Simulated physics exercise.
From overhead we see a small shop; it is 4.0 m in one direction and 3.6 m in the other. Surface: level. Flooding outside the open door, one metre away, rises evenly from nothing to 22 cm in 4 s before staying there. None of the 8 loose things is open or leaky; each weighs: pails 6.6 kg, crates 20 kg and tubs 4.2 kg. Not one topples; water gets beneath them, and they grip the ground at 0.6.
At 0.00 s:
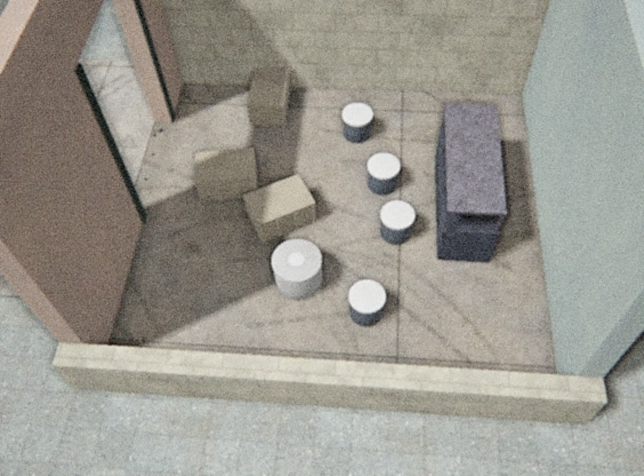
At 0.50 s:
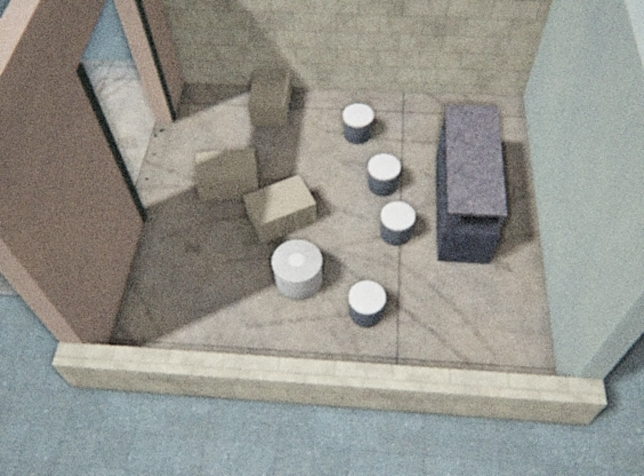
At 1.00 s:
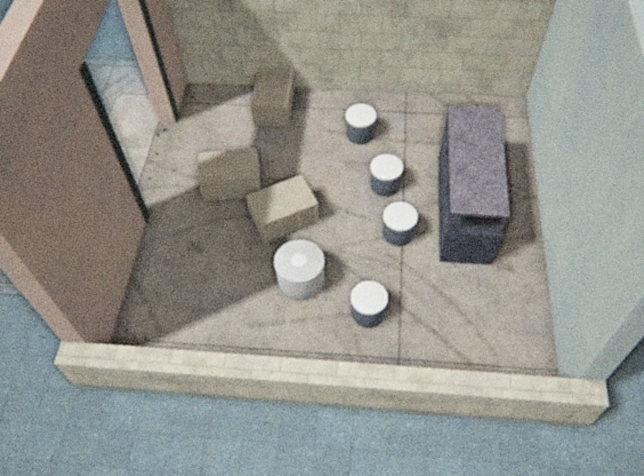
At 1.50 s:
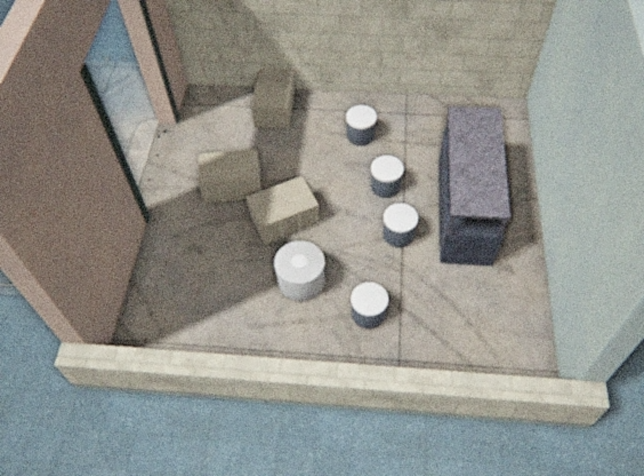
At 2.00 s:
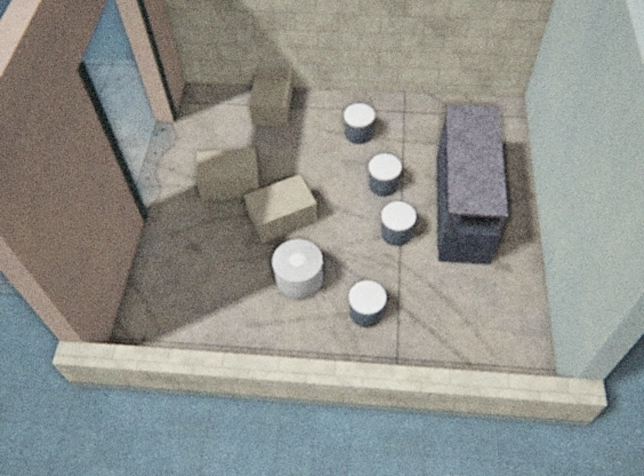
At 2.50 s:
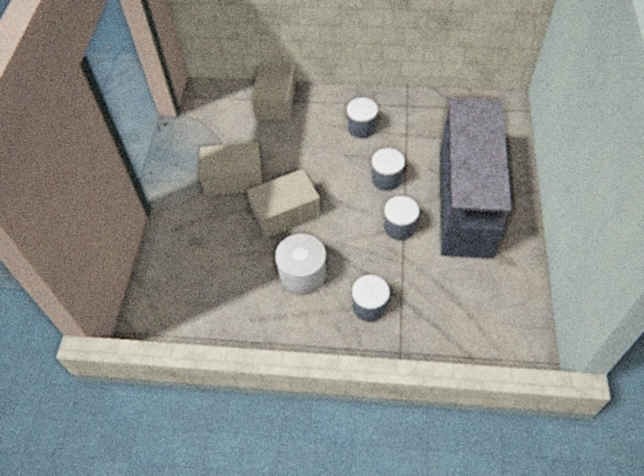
A small walled shop with an open doorway on the left is seen from high overhead, with grey paving outside. On its brownish floor, three tan boxes and a larger pale tub stand left of four white-topped dark tubs, with a dark purple-grey block at the right. Blue water spreads over the paving, then enters through the doorway towards the boxes, while the objects stay put and the camera shakes slightly.
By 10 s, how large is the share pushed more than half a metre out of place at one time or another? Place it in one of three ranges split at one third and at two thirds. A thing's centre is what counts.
Range: The top, two thirds or more.
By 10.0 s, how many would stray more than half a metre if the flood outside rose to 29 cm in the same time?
Then 8.
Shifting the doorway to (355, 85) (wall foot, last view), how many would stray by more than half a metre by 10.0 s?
The answer would then be 6.
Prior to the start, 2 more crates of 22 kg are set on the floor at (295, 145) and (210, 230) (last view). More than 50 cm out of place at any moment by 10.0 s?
In that order: Beyond the mark, within the mark.
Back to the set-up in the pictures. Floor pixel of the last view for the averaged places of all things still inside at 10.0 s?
The centre is close to (416, 270).
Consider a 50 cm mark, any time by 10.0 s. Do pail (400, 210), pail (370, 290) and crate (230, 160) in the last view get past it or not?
One by one: Above; below; above.
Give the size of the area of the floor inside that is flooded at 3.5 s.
Roughly 2.5 m2.
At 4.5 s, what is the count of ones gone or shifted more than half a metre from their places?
Answer: 0.
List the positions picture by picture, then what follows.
A pail at (398, 214), on the bottom; a crate at (269, 86), on the bottom; water covers 0.0 m2; 0 of 8 have shifted, in the first frame.
A pail at (398, 215), on the bottom; a crate at (270, 87) rests on the ground; 0.0 m2 under water; 0 of 8 have shifted, in the second frame.
A pail at (401, 216) rests on the ground; a crate at (272, 87), on the bottom; 0.0 m2 under water; 0 of 8 have shifted, in the third frame.
A pail at (401, 217), on the bottom; a crate at (273, 88) rests on the ground; water covers 0.0 m2; 0 of 8 have shifted, in the fourth frame.
A pail at (399, 215) rests on the ground; a crate at (271, 86) rests on the ground; water covers 0.0 m2; 0 of 8 have shifted, in the fifth frame.
A pail at (402, 210) rests on the ground; a crate at (273, 81), on the bottom; 0.6 m2 under water; 0 of 8 have shifted, in the sixth frame.
After 3.5 s 0 of 8 are over 50 cm from their spots; 0 afloat.
After 4.5 s 0 of 8 are over 50 cm from their spots; 0 afloat.
After 7.0 s 4 of 8 are over 50 cm from their spots; 4 afloat.
After 10.0 s 7 of 8 are over 50 cm from their spots, and 7 have been at some point; 8 afloat.
